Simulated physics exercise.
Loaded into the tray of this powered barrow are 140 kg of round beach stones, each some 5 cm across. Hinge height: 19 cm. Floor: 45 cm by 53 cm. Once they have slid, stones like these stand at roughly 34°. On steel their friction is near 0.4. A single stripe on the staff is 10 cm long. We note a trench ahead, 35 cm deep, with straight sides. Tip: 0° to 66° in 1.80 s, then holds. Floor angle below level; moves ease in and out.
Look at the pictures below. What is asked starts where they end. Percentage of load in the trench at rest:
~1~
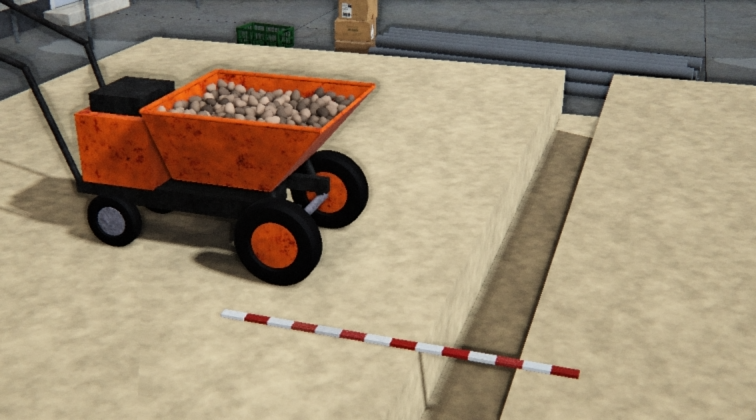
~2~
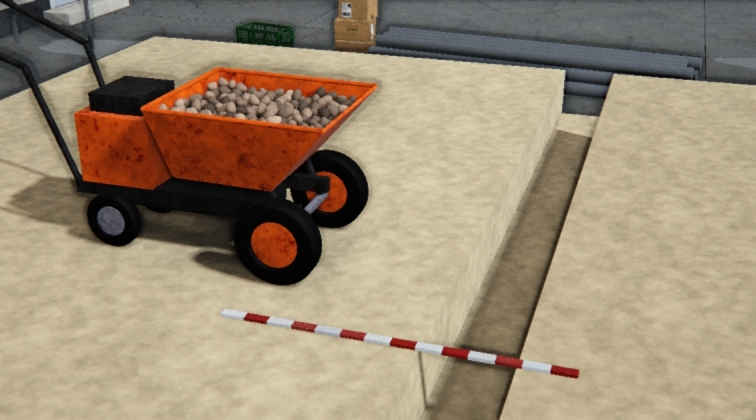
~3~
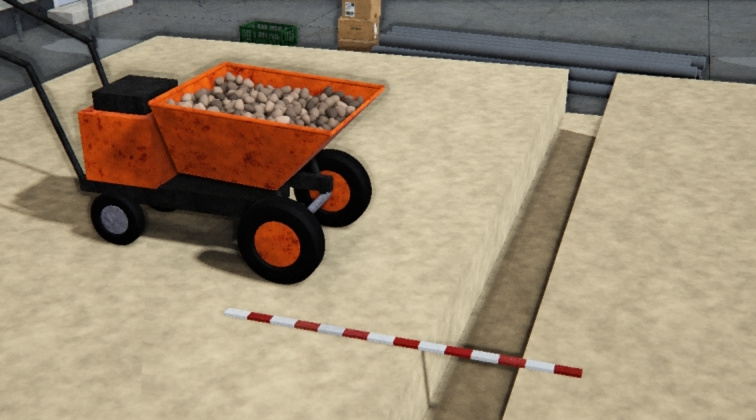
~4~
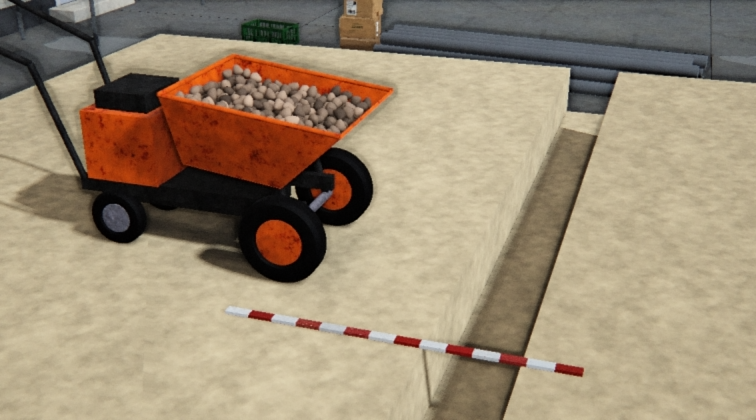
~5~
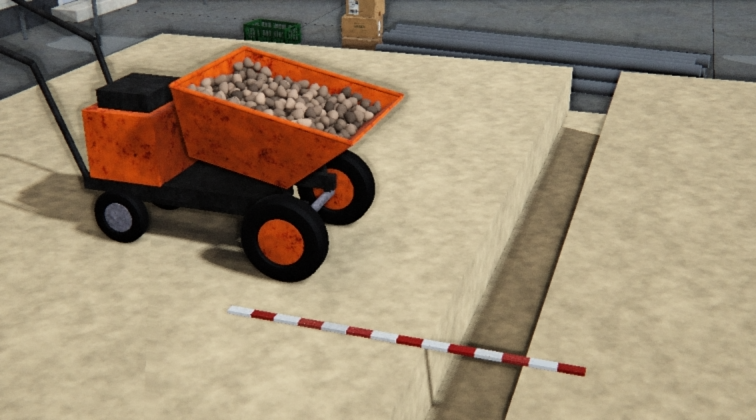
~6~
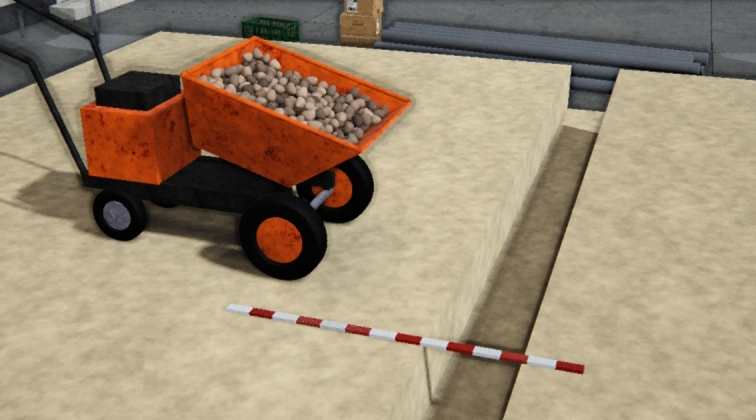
95 %.
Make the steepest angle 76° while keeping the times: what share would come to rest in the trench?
It comes out at about 85 percent.
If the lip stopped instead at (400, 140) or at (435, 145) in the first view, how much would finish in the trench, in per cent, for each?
Roughly 65 percent for the first, and 30 percent for the second.
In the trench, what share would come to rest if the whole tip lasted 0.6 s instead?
That works out at about 95 in a hundred.
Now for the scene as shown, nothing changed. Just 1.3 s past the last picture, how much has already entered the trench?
I'd say near 40 per cent at that time.
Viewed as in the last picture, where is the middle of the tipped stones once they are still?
Roughly at pixel (501, 327).
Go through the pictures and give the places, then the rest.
The tray is at 0°, its lip at (321, 131); the top of the load is at (248, 101), in the first picture.
The tray is at 1°, its lip at (323, 132); the top of the load is at (249, 100), in the second picture.
The tray is at 3°, its lip at (331, 134); the top of the load is at (236, 92), in the third picture.
The tray is at 7°, its lip at (341, 137); the top of the load is at (234, 83), in the fourth picture.
The tray is at 12°, its lip at (352, 144); the top of the load is at (245, 76), in the fifth picture.
The tray is at 17°, its lip at (362, 151); the top of the load is at (251, 66), in the sixth picture.
Then, 0.8 s after the last picture the floor is at 56°, 100 % in the tray; the foremost stones are at (429, 201).
Then, 1.3 s after the last picture the floor is at 66°, 51 % in the tray, 8 % short of the trench, 41 % in the trench; the foremost stones are at (535, 354).
Then, 1.6 s after the last picture the floor is at 66°, 24 % in the tray, 9 % short of the trench, 66 % in the trench; the foremost stones are at (532, 361).
Then, 3.6 s after the last picture the floor is at 66°, 0 % in the tray, 5 % short of the trench, 95 % in the trench; the foremost stones are at (534, 353).
